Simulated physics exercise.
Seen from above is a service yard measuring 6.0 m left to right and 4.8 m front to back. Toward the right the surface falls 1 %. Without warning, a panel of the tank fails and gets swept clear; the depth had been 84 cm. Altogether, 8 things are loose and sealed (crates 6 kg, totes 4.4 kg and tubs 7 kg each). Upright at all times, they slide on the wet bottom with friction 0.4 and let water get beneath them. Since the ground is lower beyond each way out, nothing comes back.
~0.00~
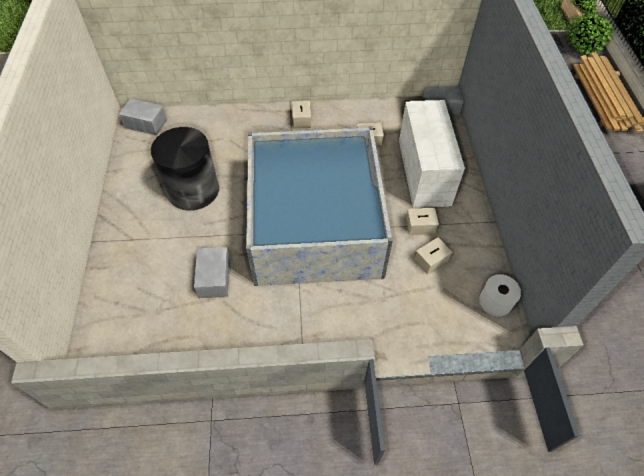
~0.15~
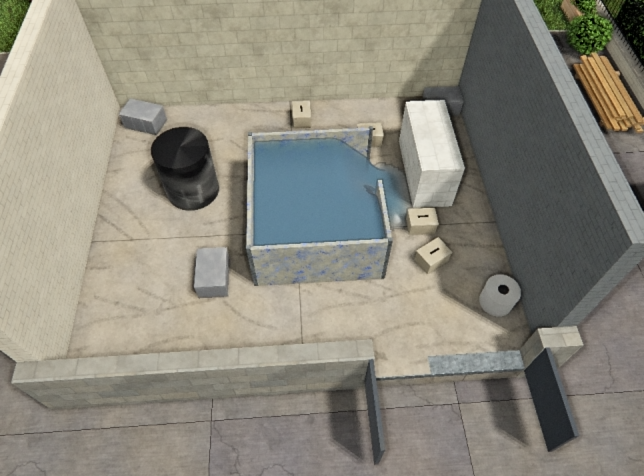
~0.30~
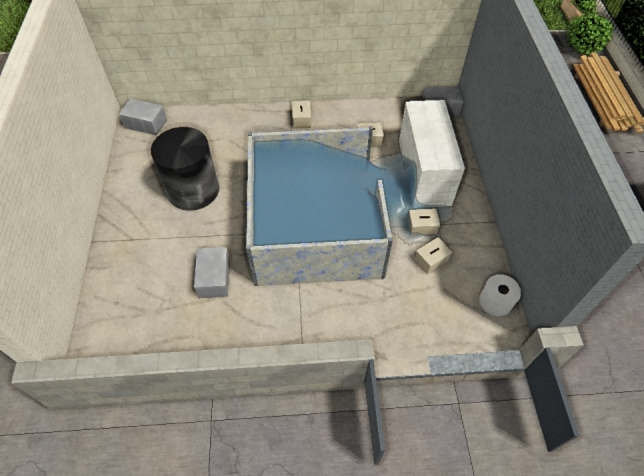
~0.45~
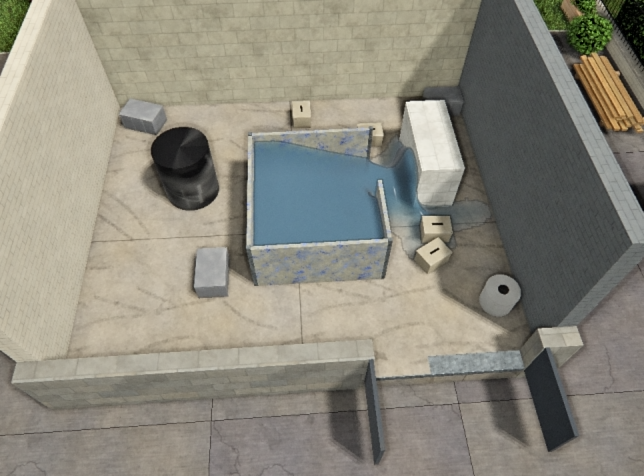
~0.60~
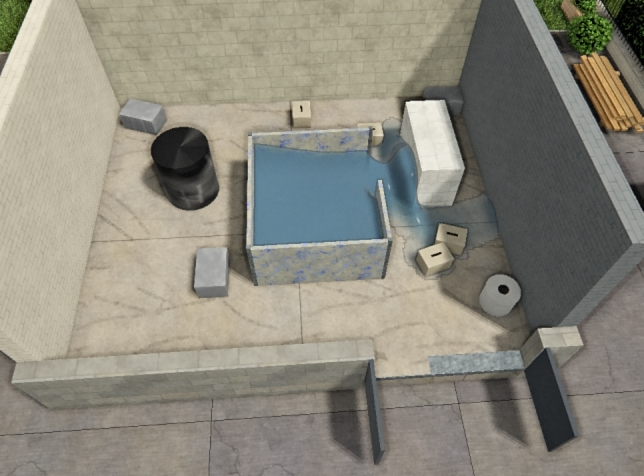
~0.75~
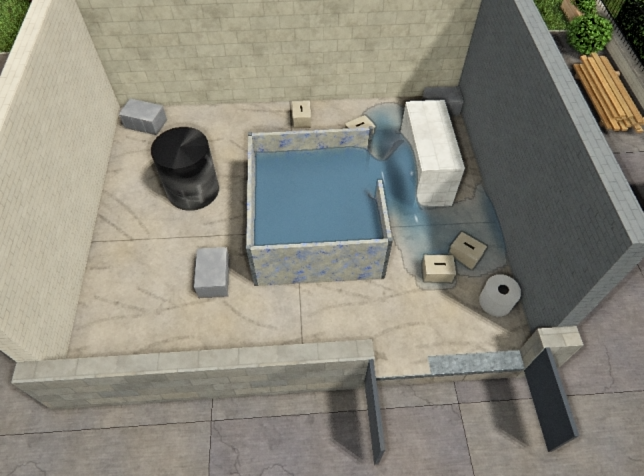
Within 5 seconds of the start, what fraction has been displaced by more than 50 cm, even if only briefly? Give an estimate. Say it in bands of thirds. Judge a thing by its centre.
I would put it at two thirds or more.
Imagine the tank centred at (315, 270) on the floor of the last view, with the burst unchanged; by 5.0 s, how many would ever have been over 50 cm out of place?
That would give 6.
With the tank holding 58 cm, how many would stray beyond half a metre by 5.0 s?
Result: 7.
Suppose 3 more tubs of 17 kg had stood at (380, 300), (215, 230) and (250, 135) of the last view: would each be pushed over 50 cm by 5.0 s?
Answers in order are does not cross, does not cross and crosses the line.
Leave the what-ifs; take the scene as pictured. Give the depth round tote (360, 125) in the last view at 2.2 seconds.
I'd say some 5 cm.
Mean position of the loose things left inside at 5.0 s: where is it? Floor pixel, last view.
Averaged position, last view: Near pixel (237, 204).
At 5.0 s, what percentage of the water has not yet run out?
Remaining: Approx. 76 per cent.
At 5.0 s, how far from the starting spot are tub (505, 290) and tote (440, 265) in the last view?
In that order: Gone out, gone out.
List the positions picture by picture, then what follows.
The first picture shows a tote at (423, 217), on the bottom; a tote at (434, 251), on the bottom; 3.2 m2 under water; 0 of 8 have shifted.
The second picture shows a tote at (423, 217) rests on the ground; a tote at (434, 251) rests on the ground; 3.8 m2 under water; 0 of 8 have shifted.
The third picture shows a tote at (425, 218), on the bottom; a tote at (434, 251) rests on the ground; water covers 4.3 m2; 0 of 8 have shifted.
The fourth picture shows a tote at (437, 225), on the bottom, 24 cm from its start; a tote at (434, 251), on the bottom; water covers 4.8 m2; 1 of 8 have shifted.
The fifth picture shows a tote at (452, 234) rests on the ground, 49 cm from its start; a tote at (436, 255) rests on the ground, 6 cm from its start; 5.4 m2 under water; 2 of 8 have shifted.
The sixth picture shows a tote at (469, 246) rests on the ground, 78 cm from its start; a tote at (440, 265), on the bottom, 22 cm from its start; water covers 6.5 m2; 3 of 8 have shifted.
After 1.1 s 3 of 8 are over 50 cm from their spots; 1 afloat.
After 2.2 s 6 of 8 are over 50 cm from their spots; 1 afloat.
After 3.5 s 7 of 8 are over 50 cm from their spots; 3 afloat.
After 5.0 s 6 of 8 are over 50 cm from their spots, and 7 have been at some point; 3 afloat.
